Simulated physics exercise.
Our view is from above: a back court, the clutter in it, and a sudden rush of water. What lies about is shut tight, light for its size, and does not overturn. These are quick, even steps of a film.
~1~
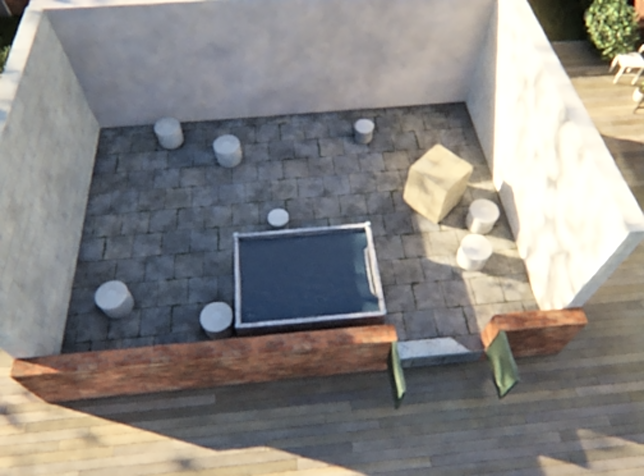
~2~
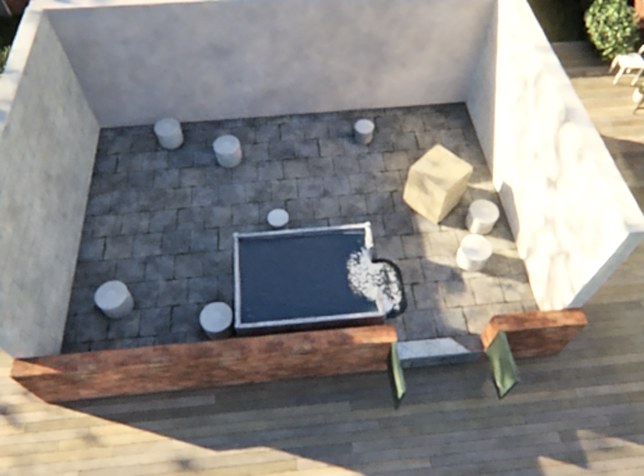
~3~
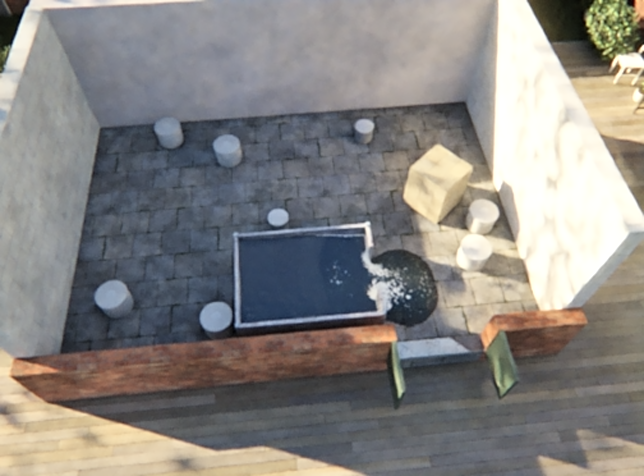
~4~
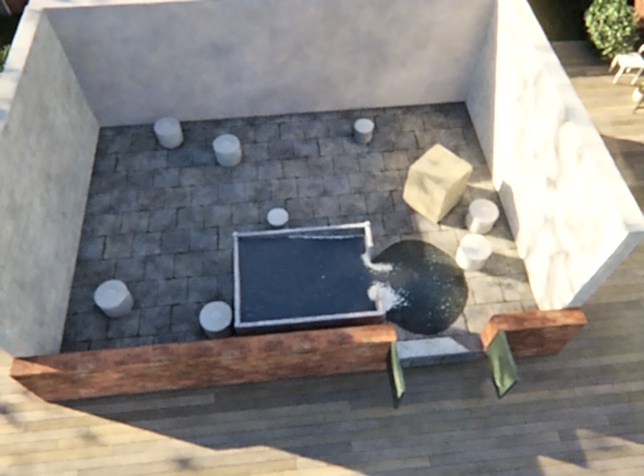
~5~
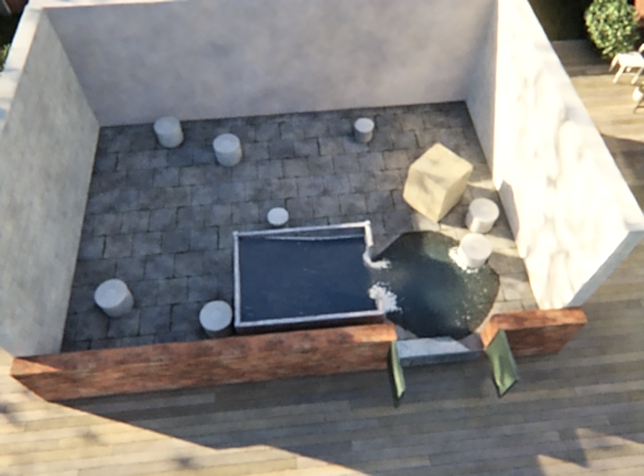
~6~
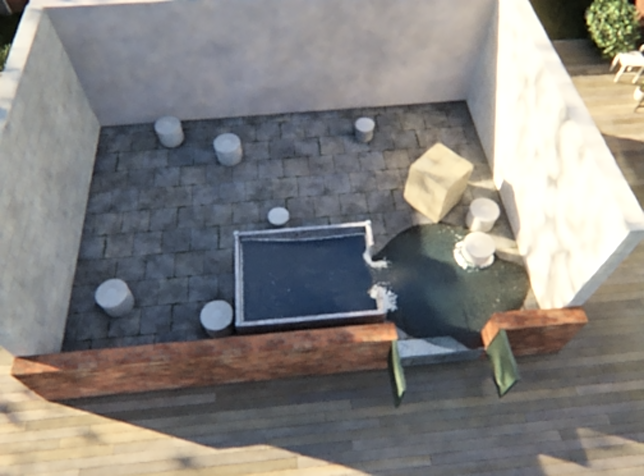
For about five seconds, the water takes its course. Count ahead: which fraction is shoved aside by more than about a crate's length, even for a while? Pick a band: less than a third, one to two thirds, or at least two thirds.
The fraction is less than a third of them.
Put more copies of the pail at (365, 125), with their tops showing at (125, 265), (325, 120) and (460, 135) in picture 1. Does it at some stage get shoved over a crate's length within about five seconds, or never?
Twin one: Barely shifts; twin two: Barely shifts; twin three: Slides well clear.
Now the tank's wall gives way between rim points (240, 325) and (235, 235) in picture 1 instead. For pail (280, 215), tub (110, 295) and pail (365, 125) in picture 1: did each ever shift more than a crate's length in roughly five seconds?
First under that mark, then beyond that mark, then under that mark.
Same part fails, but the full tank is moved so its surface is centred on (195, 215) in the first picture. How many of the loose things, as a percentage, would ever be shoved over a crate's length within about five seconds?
Estimate: Close to 20 per cent.
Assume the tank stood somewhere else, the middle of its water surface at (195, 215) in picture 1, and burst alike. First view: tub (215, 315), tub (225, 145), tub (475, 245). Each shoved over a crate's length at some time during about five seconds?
Results in order: Never that far / never that far / made it that far.
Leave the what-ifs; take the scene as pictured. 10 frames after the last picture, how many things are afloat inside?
Counted: 1.
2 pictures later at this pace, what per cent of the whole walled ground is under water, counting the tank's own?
My estimate is about 25 per cent.
A moment on, 1 of 8 are well off their spots; 1 afloat.
Next, 2 of 8 are well off their spots; 1 afloat.
Later, 2 of 8 are well off their spots; 1 afloat.
In the end, 2 of 8 are well off their spots, and 2 have been at some point; 1 afloat.
